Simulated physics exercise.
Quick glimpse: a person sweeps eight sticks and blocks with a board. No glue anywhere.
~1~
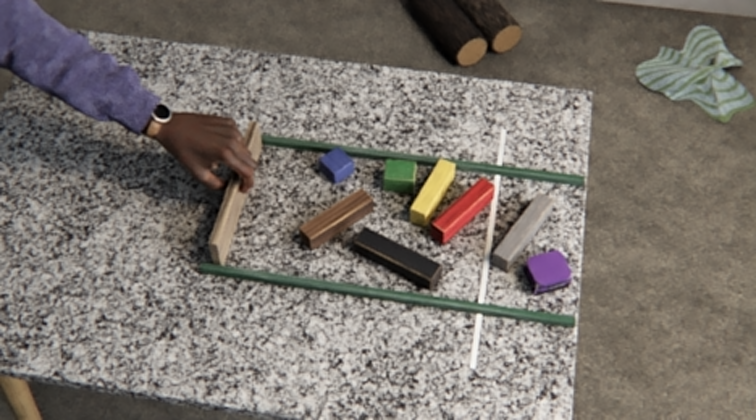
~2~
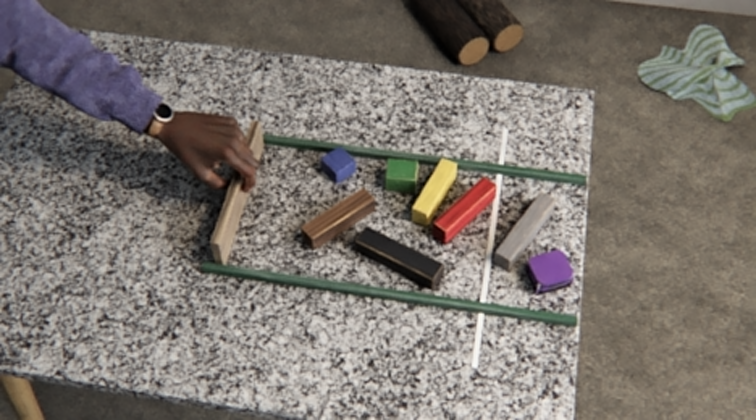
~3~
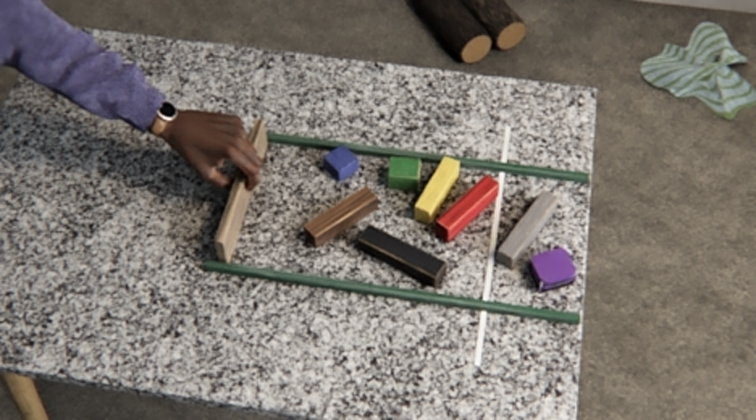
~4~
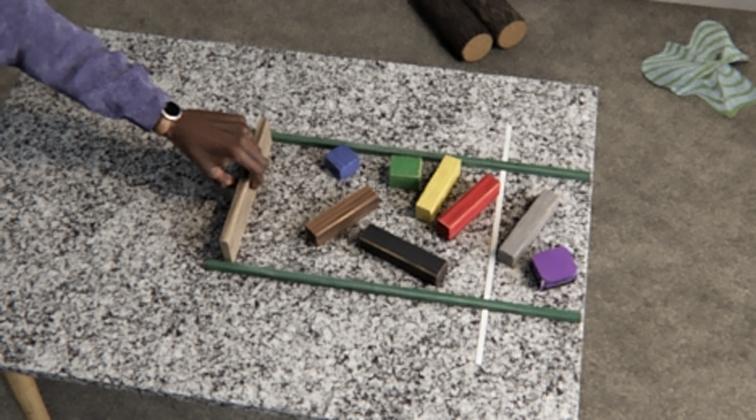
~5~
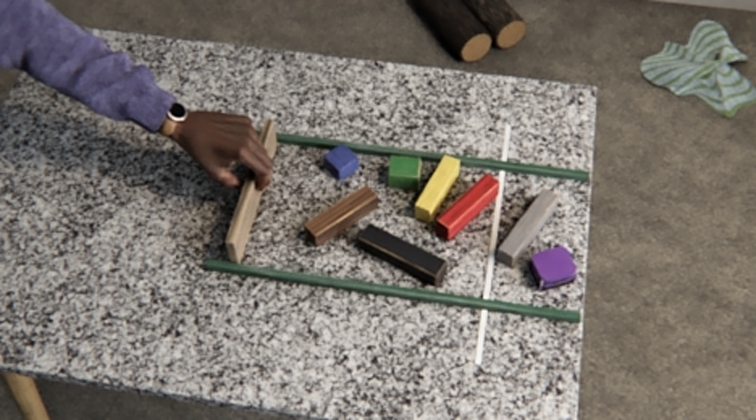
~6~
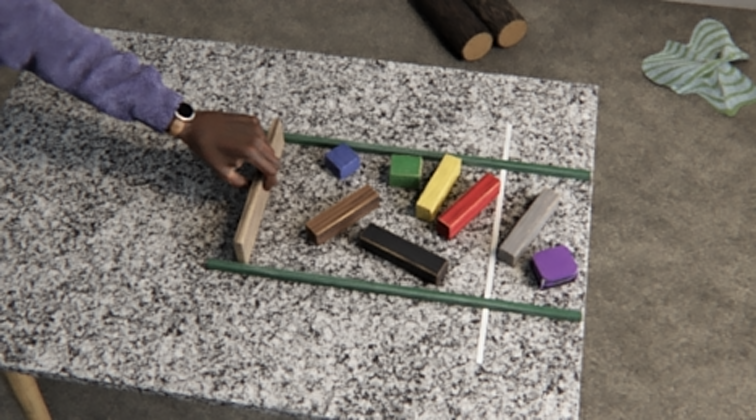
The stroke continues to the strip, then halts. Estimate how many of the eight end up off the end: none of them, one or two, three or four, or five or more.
Odds are the fallen group will be empty.
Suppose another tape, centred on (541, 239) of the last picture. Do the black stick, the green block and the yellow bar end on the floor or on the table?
As for the black stick, it ends up falling; the green block keeps its place; the yellow bar ends up falling.
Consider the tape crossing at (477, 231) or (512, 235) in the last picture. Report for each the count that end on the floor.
Ending up on the floor: First try 0, second try 2.
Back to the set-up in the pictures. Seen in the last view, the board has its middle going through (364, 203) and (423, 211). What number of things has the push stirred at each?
I count 4 first and 6 after.
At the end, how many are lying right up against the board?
The figure is 2.
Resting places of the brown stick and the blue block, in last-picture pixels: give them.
You'll find the brown stick at roughly (506, 231) and the blue block at roughly (516, 176).
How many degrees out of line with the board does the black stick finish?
Somewhere near 55 degrees, I'd say.
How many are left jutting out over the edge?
The count is 4.
Soon after, none off yet; purple case at rest near (554, 268); grey bar at rest near (529, 226); red stick at rest near (469, 206).
After that, none off yet; purple case at rest near (554, 268); grey bar at rest near (529, 226); red stick displaced a little near (491, 217).
In the end, the number that fall off is zero.
